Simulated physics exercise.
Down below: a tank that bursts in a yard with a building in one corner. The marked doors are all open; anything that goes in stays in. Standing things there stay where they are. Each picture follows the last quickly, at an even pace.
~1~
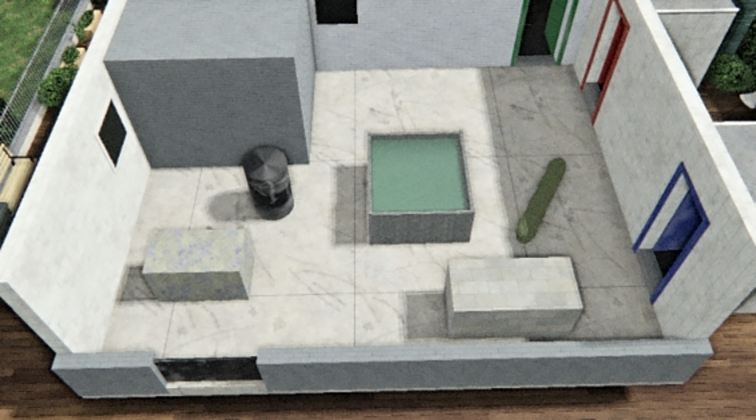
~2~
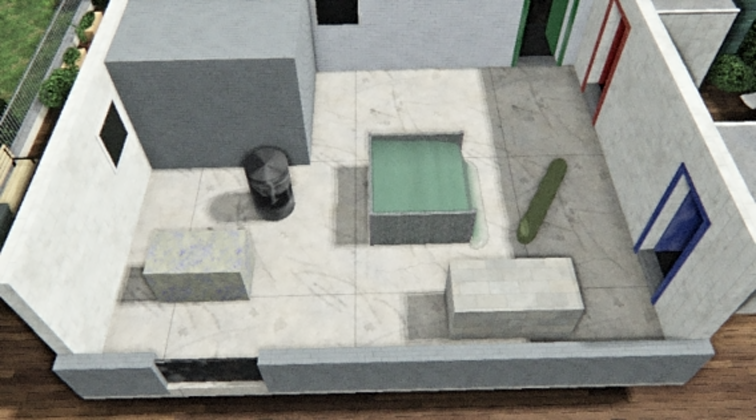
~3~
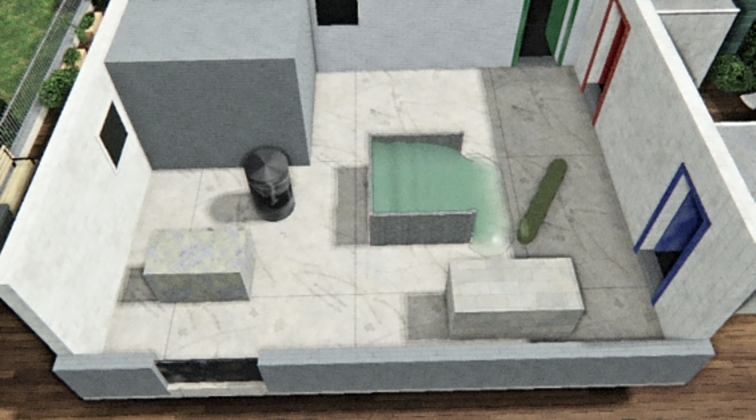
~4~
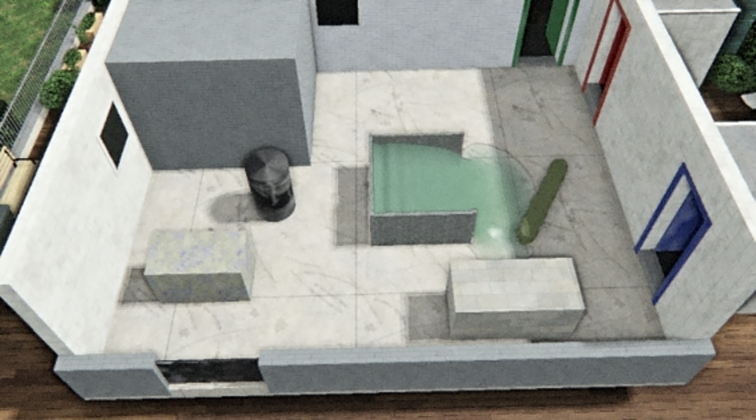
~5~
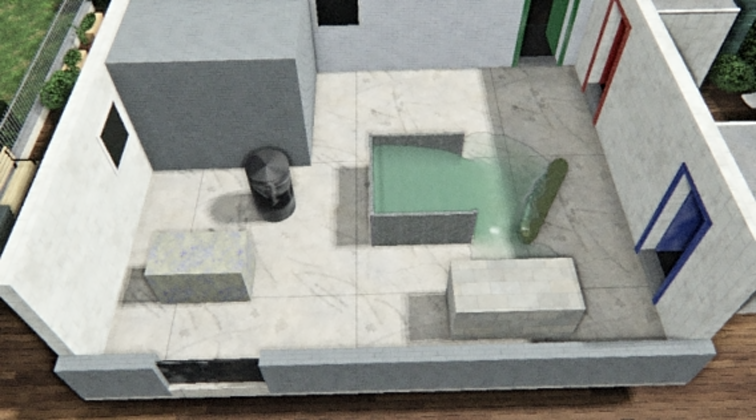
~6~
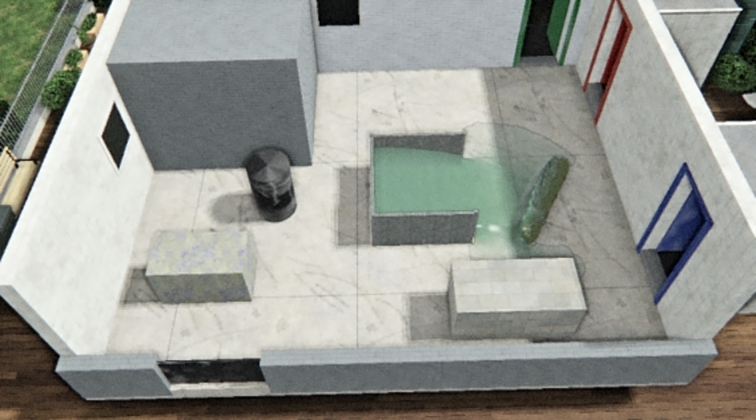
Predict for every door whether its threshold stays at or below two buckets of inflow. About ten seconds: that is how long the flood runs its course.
My prediction: The red door gets two buckets or fewer, the blue door gets two buckets or fewer, the green door gets over two buckets.
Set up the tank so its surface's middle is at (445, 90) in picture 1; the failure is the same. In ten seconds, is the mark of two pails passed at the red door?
My take: Red overshoots the threshold.
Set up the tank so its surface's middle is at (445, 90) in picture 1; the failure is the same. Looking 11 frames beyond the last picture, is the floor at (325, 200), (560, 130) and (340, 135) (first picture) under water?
In order, the three spots end up untouched, waterlogged and untouched.
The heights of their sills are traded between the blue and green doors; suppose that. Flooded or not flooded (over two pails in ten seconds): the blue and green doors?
I reckon the blue door gets more than that, and the green door gets more than that.
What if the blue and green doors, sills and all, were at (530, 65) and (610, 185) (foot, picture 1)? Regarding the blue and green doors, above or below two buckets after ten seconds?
The blue door overflows, and the green door overflows.
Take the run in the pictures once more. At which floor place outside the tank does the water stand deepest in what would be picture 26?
At about (541, 66).
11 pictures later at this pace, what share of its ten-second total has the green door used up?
It would be roughly 5 percent of the ten-second total.
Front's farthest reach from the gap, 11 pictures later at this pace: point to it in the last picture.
Farthest reach: (573, 65).
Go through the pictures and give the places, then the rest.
Still water in the open tank at (418, 174), in the first frame.
Water pours out at (463, 190) and has run to a hidden place, in the second frame.
Water pours out at (463, 193) and has run to a hidden place, in the third frame.
The front is at a hidden place, out from the gap at (463, 194), in the fourth frame.
Water pours out at (463, 195) and has run to a hidden place, in the fifth frame.
Water pours out at (464, 195) and has run to (569, 157), in the sixth frame.
A moment on, water covers 25 % of the floor; the red door wet at the sill, nothing in, the blue door not reached, the green door not reached.
Next, water covers 35 % of the floor; the red door wet at the sill, nothing in, the blue door wet at the sill, nothing in, the green door under two buckets in.
Then, water covers 50 % of the floor; the red door wet at the sill, nothing in, the blue door under two buckets in, the green door far over two buckets in.
Later, water covers 70 % of the floor; the red door wet at the sill, nothing in, the blue door under two buckets in, the green door far over two buckets in.
In the end, water covers 90 % of the floor; the red door wet at the sill, nothing in, the blue door under two buckets in, the green door far over two buckets in.
